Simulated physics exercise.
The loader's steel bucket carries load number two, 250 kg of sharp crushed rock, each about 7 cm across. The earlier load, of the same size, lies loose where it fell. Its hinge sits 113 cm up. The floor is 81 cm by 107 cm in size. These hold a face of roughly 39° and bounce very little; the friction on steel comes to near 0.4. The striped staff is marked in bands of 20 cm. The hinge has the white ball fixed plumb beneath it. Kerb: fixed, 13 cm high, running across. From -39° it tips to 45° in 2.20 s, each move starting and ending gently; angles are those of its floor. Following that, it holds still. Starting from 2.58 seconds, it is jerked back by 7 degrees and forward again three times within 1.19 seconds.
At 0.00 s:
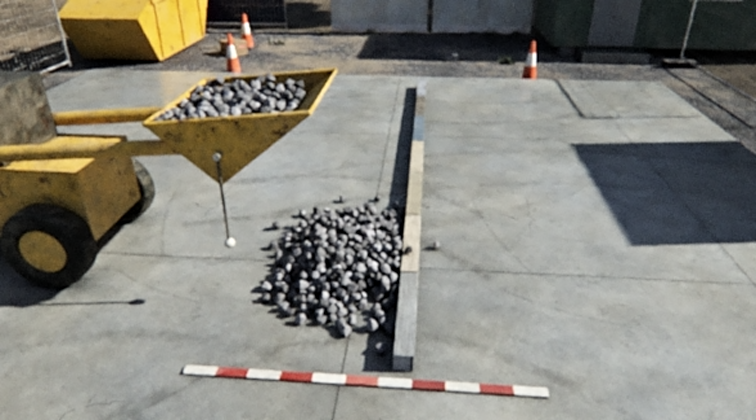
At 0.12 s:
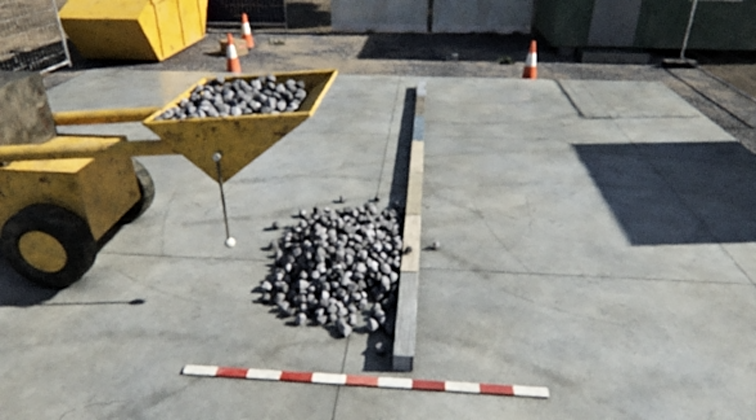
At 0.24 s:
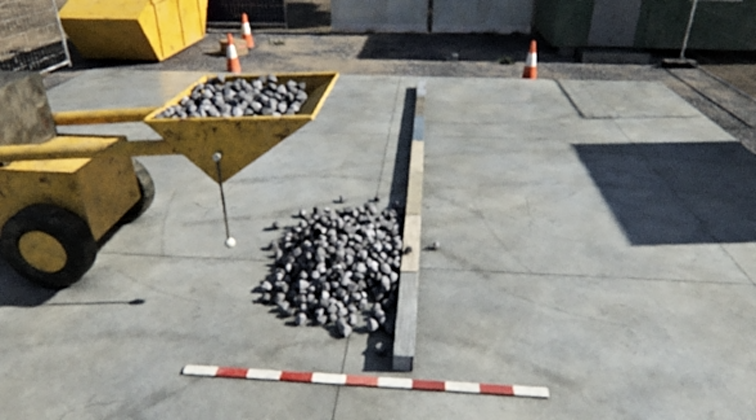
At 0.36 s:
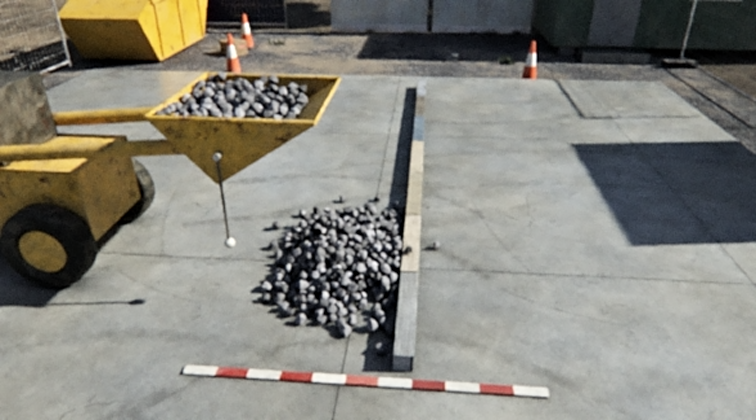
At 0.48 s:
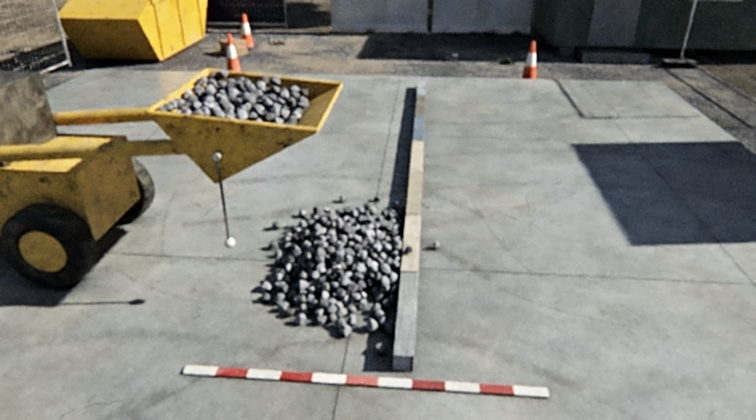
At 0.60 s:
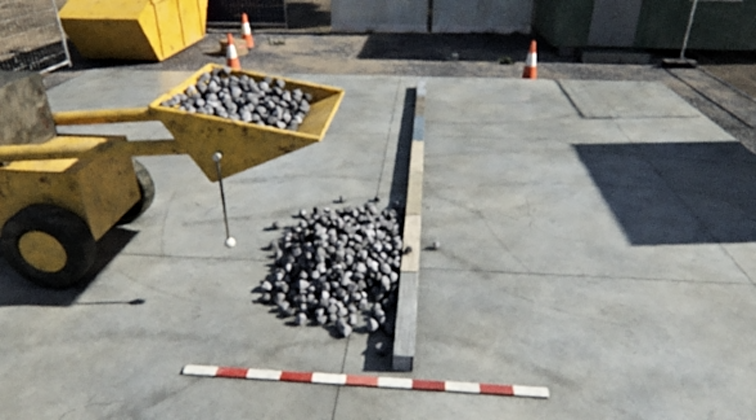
A yellow loader's bucket, full of grey stones, barely moves at first, then slowly tilts down at its right-hand lip, the stones shifting slightly inside. The loader stands at left on a sunlit concrete yard, seen from above by a still camera. A loose heap of similar stones lies against a long low kerb, with a red-and-white striped bar in front and orange cones and a yellow skip behind.
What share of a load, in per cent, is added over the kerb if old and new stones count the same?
I would say 1 percent.
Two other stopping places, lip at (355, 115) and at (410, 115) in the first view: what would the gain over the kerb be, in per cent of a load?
First place: Roughly 10 %; second place: Roughly 65 %.
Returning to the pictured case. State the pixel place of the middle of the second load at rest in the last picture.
Their centre ends up near (346, 242).
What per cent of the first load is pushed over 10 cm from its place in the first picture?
Close to 5 per cent.
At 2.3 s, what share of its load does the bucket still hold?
Roughly 10 per cent of its load.
After 1.6 s the floor is at 32°; in per cent of one load, 99 in the bucket, 101 on this side of the kerb; the foremost stones are at (404, 256).
After 2.3 s the floor is at 45°; in per cent of one load, 8 in the bucket, 191 on this side of the kerb; the foremost stones are at (408, 249).
After 4.2 s the floor is at 45°; in per cent of one load, 0 in the bucket, 199 on this side of the kerb, 1 over the kerb; the foremost stones are at (431, 257).
After 6.8 s the floor is at 45°; in per cent of one load, 0 in the bucket, 199 on this side of the kerb, 1 over the kerb; the foremost stones are at (431, 257). Net gain over the kerb, 1.
